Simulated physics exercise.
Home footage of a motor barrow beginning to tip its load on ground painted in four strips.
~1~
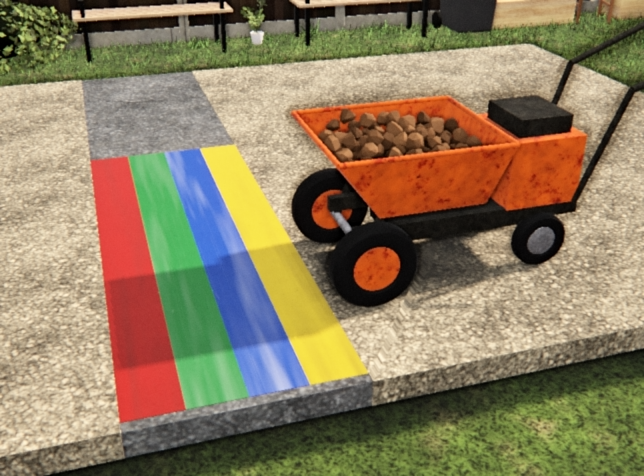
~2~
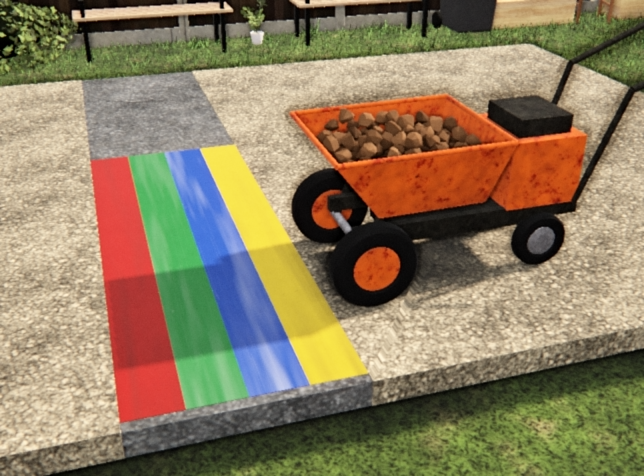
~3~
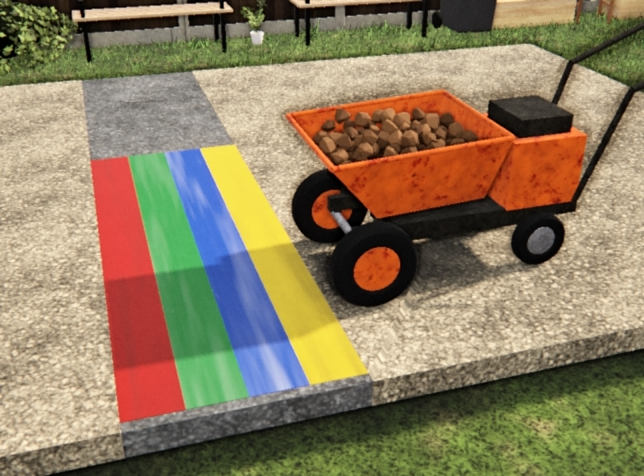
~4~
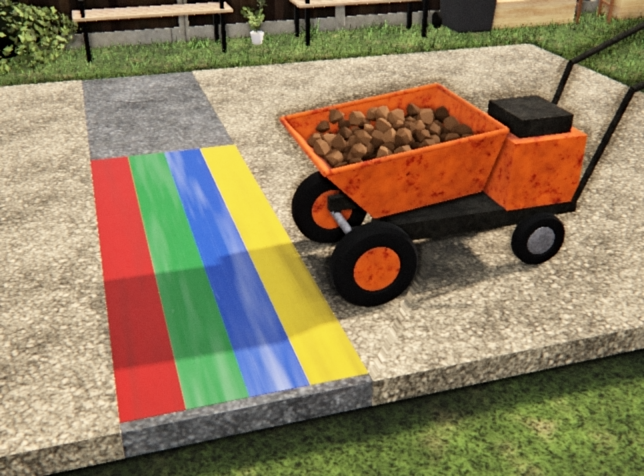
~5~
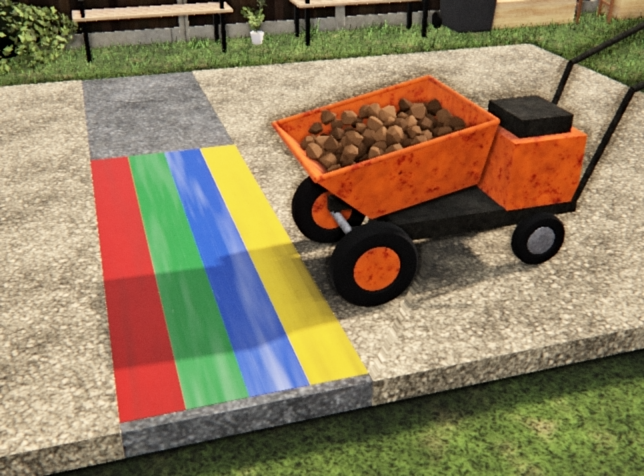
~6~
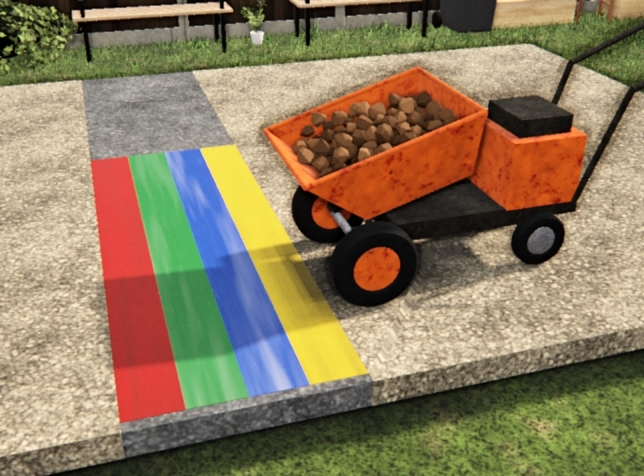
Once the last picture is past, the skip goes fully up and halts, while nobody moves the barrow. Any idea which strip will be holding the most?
Most likely the green strip.
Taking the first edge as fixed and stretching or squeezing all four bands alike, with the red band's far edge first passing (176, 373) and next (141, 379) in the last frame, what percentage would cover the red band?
First 30 in a hundred, then 20 in a hundred.
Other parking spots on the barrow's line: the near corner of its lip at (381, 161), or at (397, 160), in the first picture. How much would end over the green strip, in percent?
About 20 per cent for the first spot and about 20 per cent for the second.
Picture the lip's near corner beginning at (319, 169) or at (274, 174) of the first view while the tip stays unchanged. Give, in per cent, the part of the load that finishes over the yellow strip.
First try: Some 0 %; second try: 0 %.
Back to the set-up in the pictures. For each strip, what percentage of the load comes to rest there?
I'd say the yellow strip has near 0, the blue strip near 25, the green strip near 35 and the red strip near 20 per cent.
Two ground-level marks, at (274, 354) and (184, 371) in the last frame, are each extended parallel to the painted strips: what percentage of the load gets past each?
Roughly 90 and 30 percent.
Just after the last frame, skip tipped steeply; every one in the skip.
A moment on, skip tipped right over; the larger part in the skip; about a tenth over the blue strip; about a tenth over the green strip.
Further on, skip tipped right over; roughly a quarter in the skip; roughly a quarter over the blue strip; roughly a third over the green strip; roughly a quarter over the red strip; about a tenth off the paint.
When it is over, skip tipped right over; about a tenth in the skip; not one over the yellow strip; roughly a quarter over the blue strip; roughly a third over the green strip; roughly a quarter over the red strip; about a tenth off the paint.
